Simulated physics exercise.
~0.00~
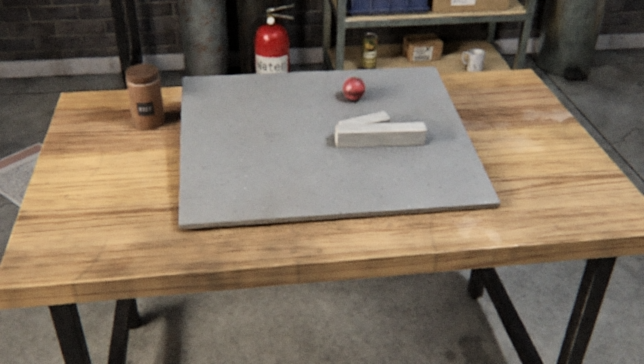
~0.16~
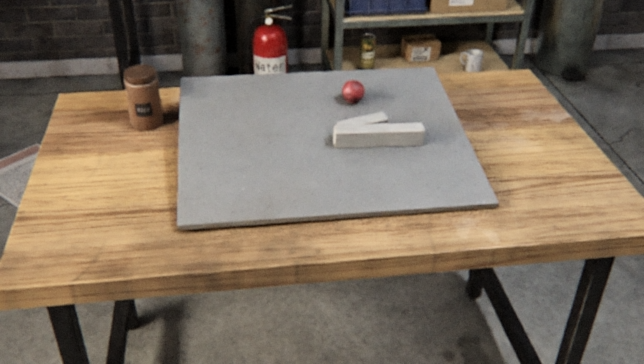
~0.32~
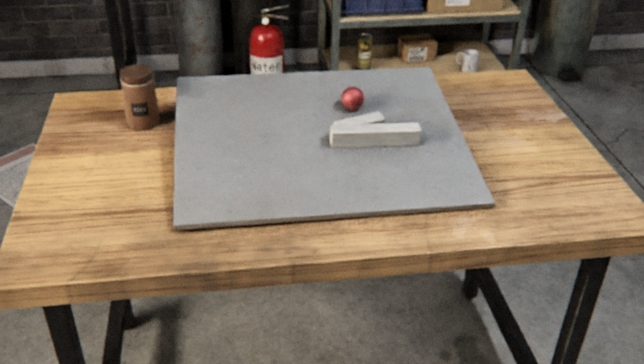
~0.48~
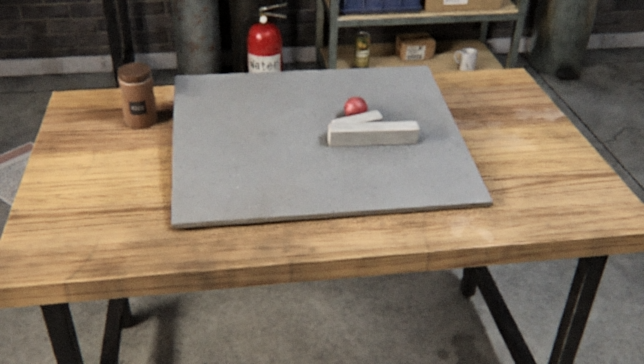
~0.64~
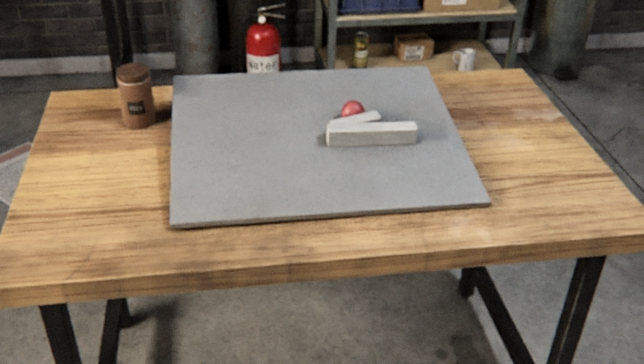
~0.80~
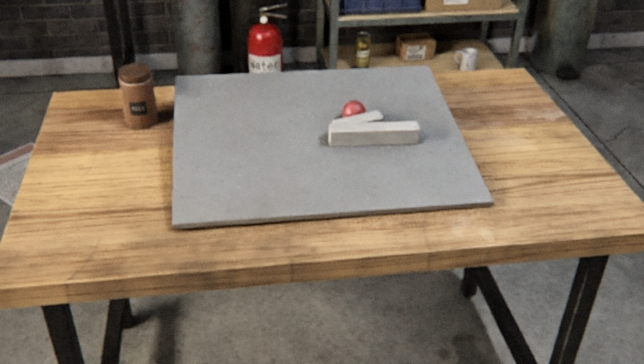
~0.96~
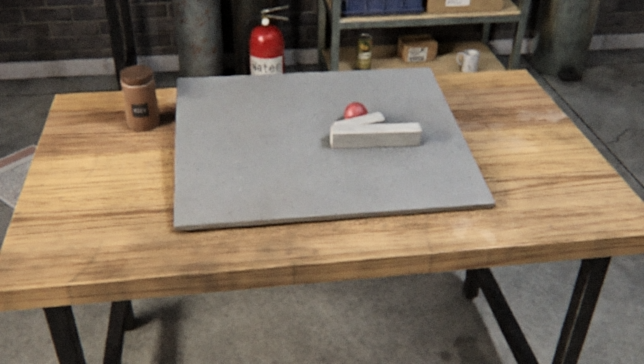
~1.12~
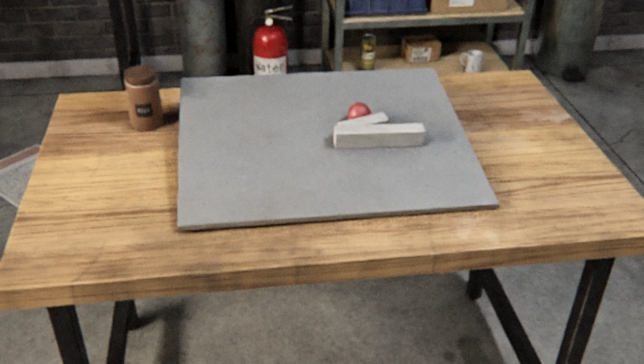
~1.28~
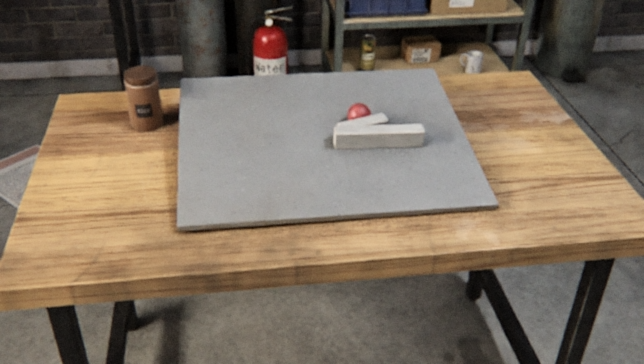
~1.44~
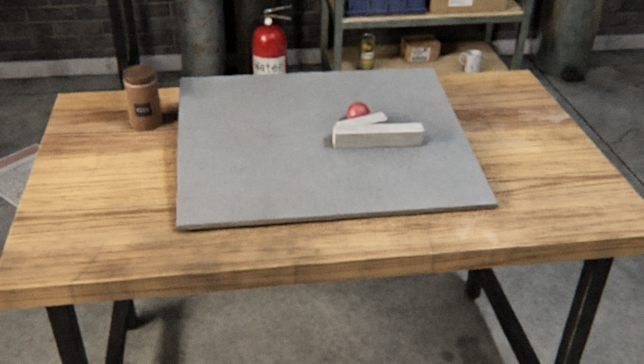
Red ball rolling a short way down a tilted grey board, then resting against pale blocks, beside a still brown jar.
